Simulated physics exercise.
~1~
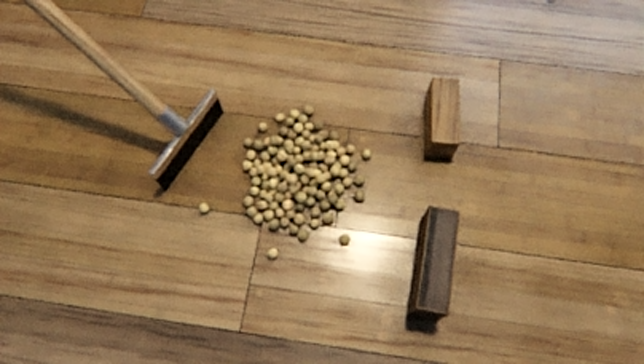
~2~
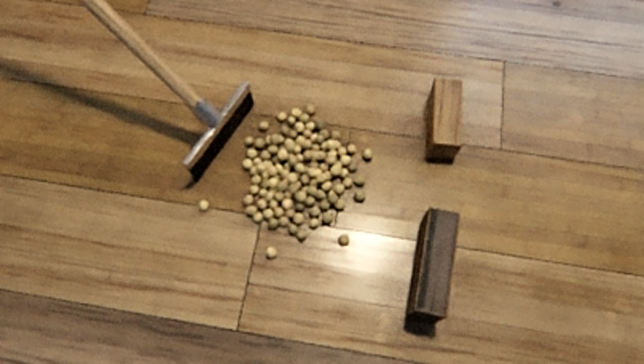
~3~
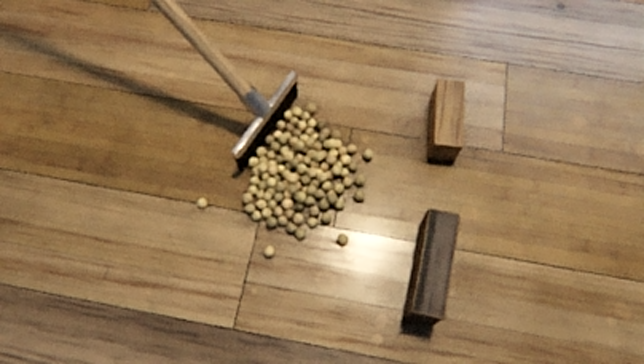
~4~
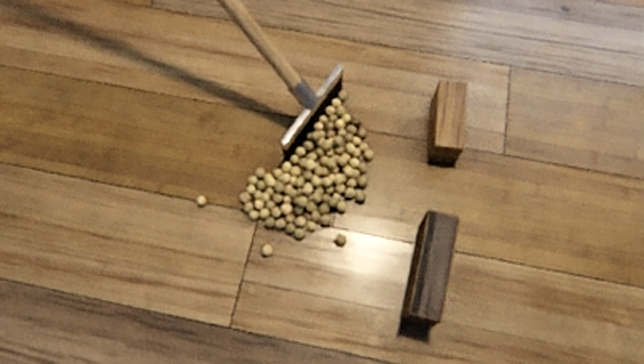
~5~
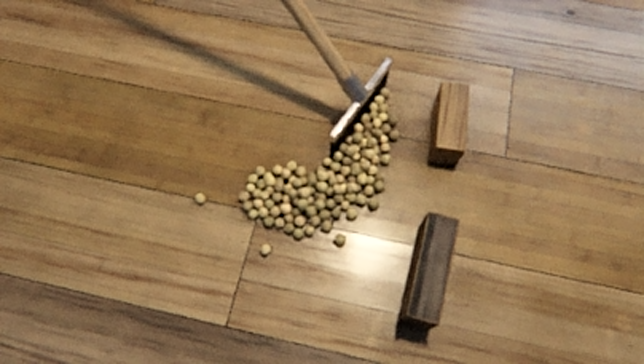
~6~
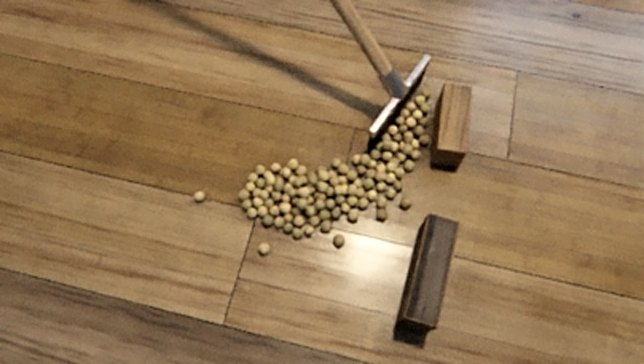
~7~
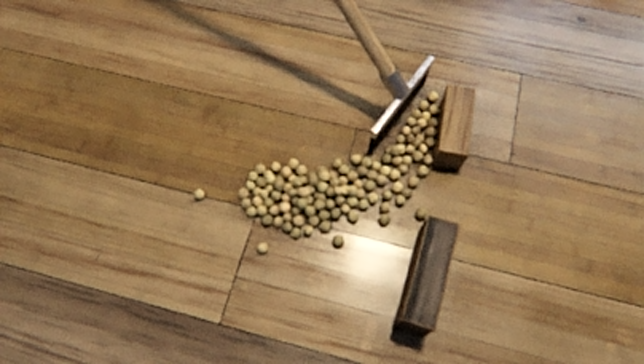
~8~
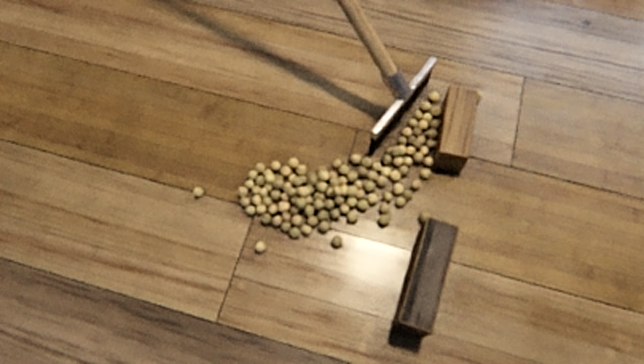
On a wooden floor, a squeegee on a long handle moved right into a pile of round, pale nuts, pushed the upper part toward two dark and brown blocks, and stopped, leaving the nuts in a stretched heap short of the gap.
